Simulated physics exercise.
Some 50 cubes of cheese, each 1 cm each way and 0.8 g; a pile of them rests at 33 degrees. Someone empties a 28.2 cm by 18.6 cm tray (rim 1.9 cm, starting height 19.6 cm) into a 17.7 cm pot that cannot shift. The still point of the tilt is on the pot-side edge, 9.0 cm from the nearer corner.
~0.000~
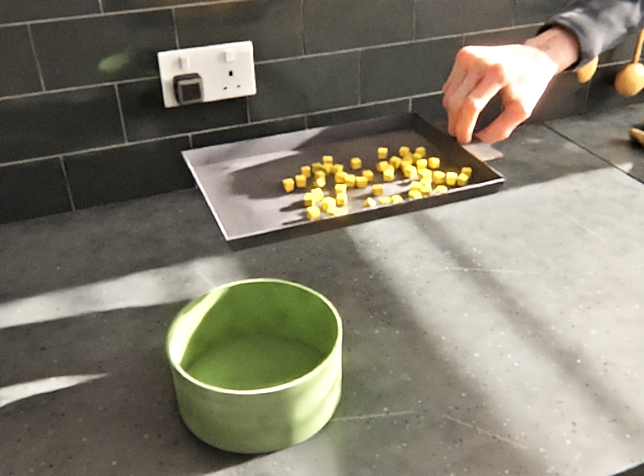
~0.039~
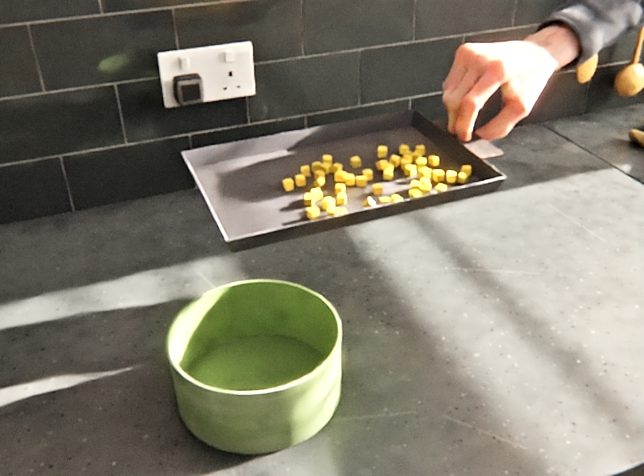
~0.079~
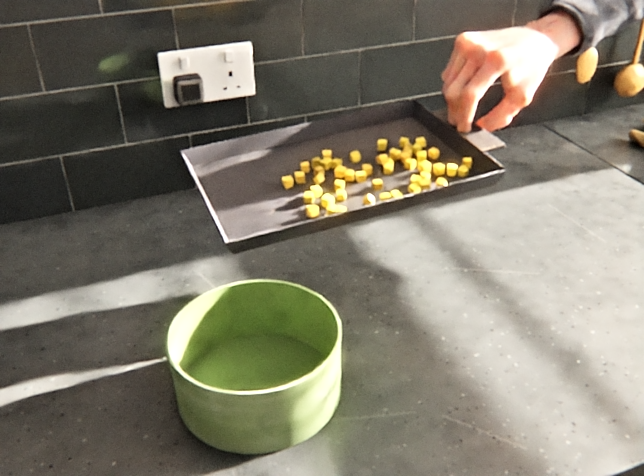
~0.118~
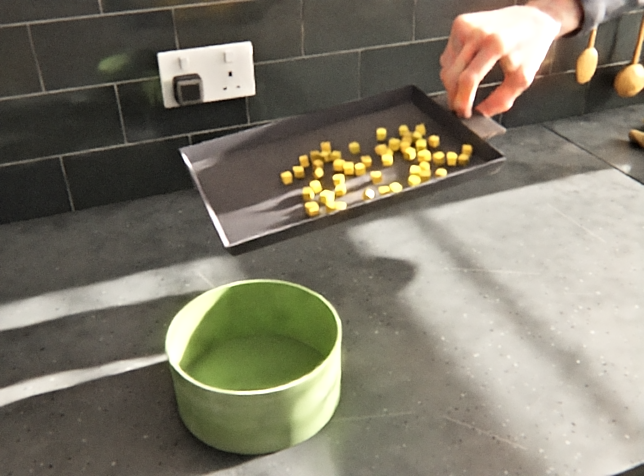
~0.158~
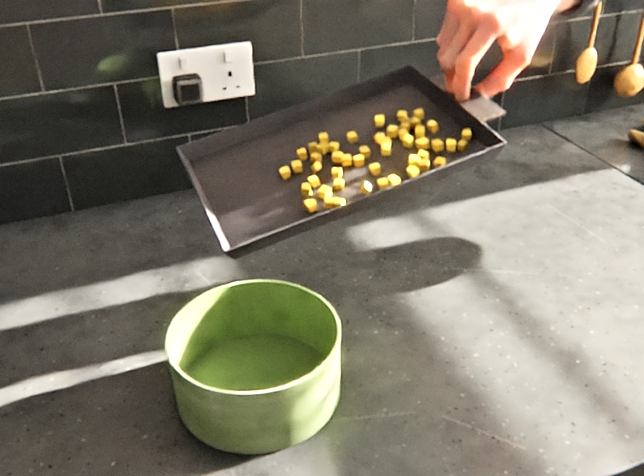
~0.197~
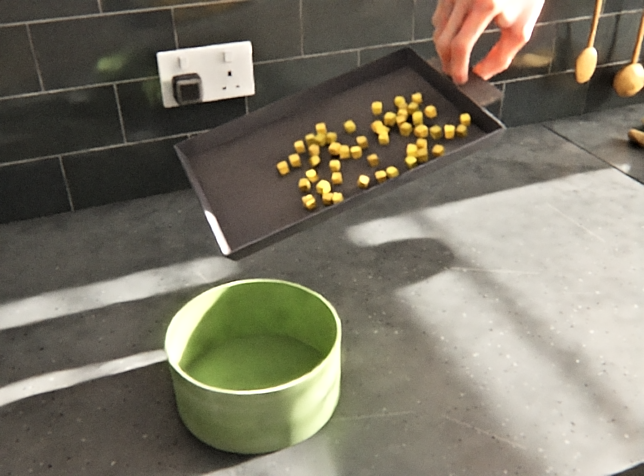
We see a hand gripping the right end of a dark tray scattered with small yellow cubes, behind a green pot on a grey counter. The hand raises that end, slowly then faster, tilting the tray down toward the left.
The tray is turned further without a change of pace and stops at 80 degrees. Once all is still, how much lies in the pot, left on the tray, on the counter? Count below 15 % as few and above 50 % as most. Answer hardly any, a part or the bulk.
Pot: The bulk, tray: Hardly any, counter: A part.
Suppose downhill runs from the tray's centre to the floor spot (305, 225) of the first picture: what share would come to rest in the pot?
Some 95 per cent.
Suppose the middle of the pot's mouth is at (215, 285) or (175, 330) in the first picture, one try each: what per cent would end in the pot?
About 0 and 85 per cent.
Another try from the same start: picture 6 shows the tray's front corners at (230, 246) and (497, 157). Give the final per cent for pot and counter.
Pot 90, counter 0.
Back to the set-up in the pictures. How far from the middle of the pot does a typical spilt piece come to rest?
About 40 cm.
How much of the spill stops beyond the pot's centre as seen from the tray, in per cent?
About 100 per cent.
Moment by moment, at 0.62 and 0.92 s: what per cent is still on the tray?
In turn: 100, 5.
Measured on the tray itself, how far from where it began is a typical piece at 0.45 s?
Some 2 cm.
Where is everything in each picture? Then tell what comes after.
In the first frame, tray tilt 0 degrees, front corners at (232, 234) and (496, 177); middle of the pieces at (368, 176); pot at (254, 330).
In the second frame, tray tilt 1 degrees, front corners at (231, 235) and (496, 175); middle of the pieces at (368, 175).
In the third frame, tray tilt 3 degrees, front corners at (231, 237) and (497, 168), lowest corner left front; middle of the pieces at (367, 170).
In the fourth frame, tray tilt 7 degrees, front corners at (230, 240) and (497, 156), lowest corner left front; middle of the pieces at (366, 162).
In the fifth frame, tray tilt 12 degrees, front corners at (229, 244) and (496, 141), lowest corner left front; middle of the pieces at (365, 152).
In the sixth frame, tray tilt 17 degrees, front corners at (229, 247) and (495, 127), lowest corner left front; middle of the pieces at (362, 143); pot at (253, 330). Its pace works out near 125 degrees a second.
After 0.45 s, tilt 48 degrees; the tray holds 100 %, the pot 0 %.
After 0.62 s, tilt 69 degrees; the tray holds 100 %, the pot 0 %.
After 0.92 s, tilt 80 degrees; the tray holds 5 %, the pot 60 %.
By 2.3 s all is still; pot 70 %, tray 0 %, counter 30 %.
